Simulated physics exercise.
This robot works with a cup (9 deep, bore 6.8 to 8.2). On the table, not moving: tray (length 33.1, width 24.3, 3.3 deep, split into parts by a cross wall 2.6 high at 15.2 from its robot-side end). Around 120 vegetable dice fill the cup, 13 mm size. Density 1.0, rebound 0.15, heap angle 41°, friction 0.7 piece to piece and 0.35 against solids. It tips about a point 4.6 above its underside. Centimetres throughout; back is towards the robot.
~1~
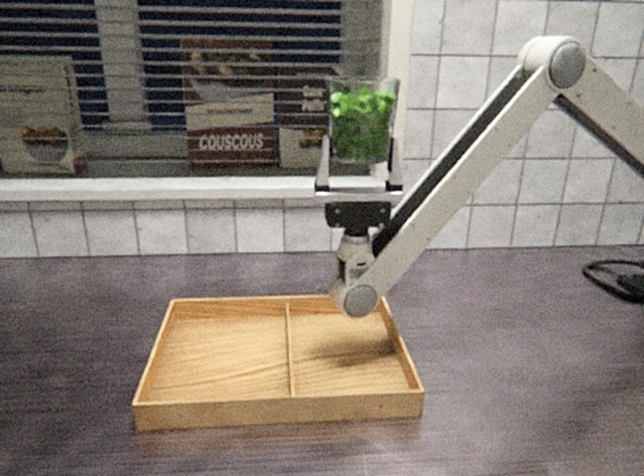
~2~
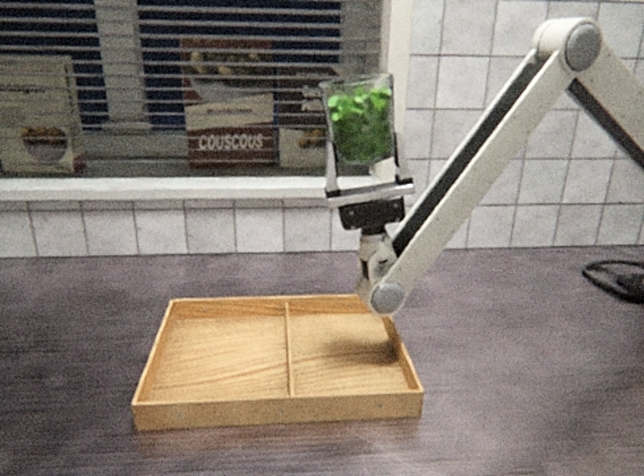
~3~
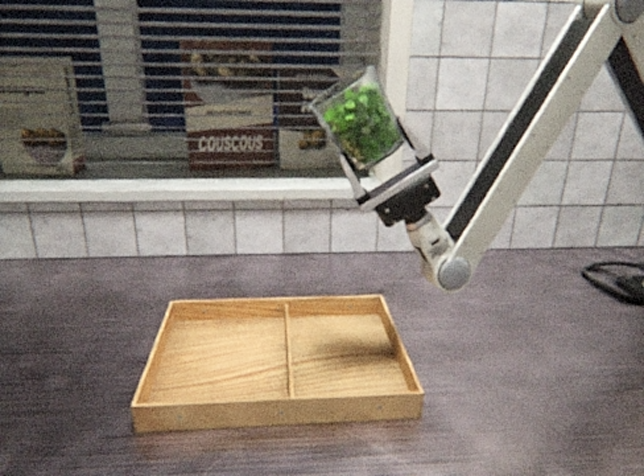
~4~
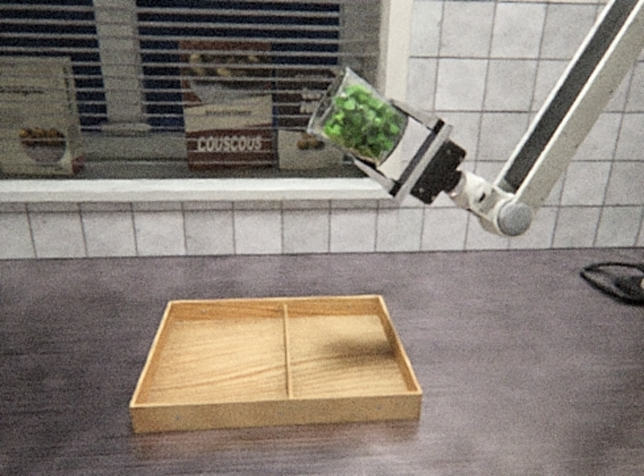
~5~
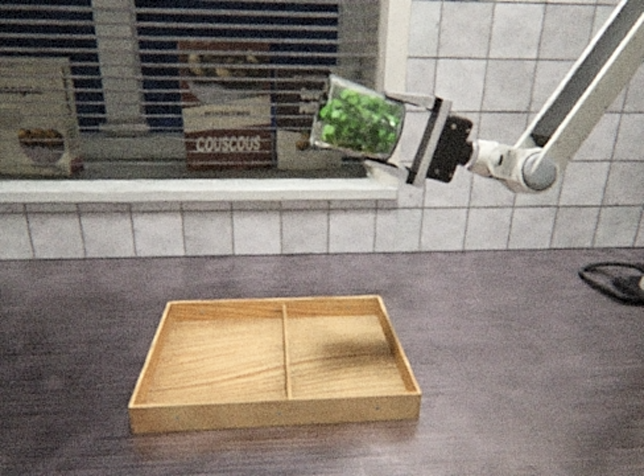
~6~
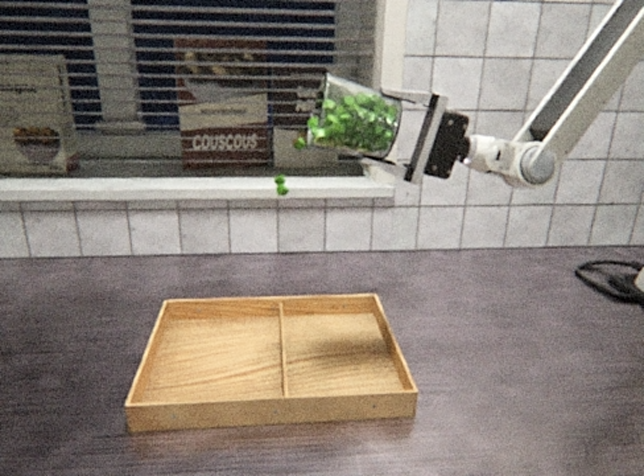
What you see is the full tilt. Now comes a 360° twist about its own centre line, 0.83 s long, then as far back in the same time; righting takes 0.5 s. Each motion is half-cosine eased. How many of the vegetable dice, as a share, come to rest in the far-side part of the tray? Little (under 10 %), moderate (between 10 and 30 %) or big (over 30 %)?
Answer: Moderate; between 10 and 30 % of the vegetable dice finish in the far-side part of the tray.
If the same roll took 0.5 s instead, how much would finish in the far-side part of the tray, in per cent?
In that case some 10 per cent.
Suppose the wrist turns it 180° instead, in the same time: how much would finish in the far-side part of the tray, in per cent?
It would be near 10 per cent.
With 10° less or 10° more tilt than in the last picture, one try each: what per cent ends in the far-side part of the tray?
Some 0 and 40 per cent.
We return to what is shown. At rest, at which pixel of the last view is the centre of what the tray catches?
Near (254, 355).
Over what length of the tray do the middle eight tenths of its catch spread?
About 8 cm.
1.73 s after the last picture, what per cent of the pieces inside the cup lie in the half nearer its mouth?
About 35 per cent.
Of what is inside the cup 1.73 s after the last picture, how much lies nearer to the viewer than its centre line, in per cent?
Some 40 per cent.
Then, 0.86 s later, tipped 76°, highest piece 36 above the table; 113 in the cup, 9 in the far-side part, 1 in the robot-side part, 1 in flight or on a rim.
Then, 1.73 s later, tipped 73°, highest piece 35 above the table; 98 in the cup, 21 in the far-side part, 1 in the robot-side part, 4 in flight or on a rim.
Then, 2.36 s later, upright, highest piece 37 above the table; 98 in the cup, 25 in the far-side part, 1 in the robot-side part.
Then, 3.06 s later, upright, highest piece 37 above the table; 98 in the cup, 25 in the far-side part, 1 in the robot-side part.
At rest, 98 in the cup, 25 in the far-side part, 1 in the robot-side part. That is 20 % in the far-side part of the tray.
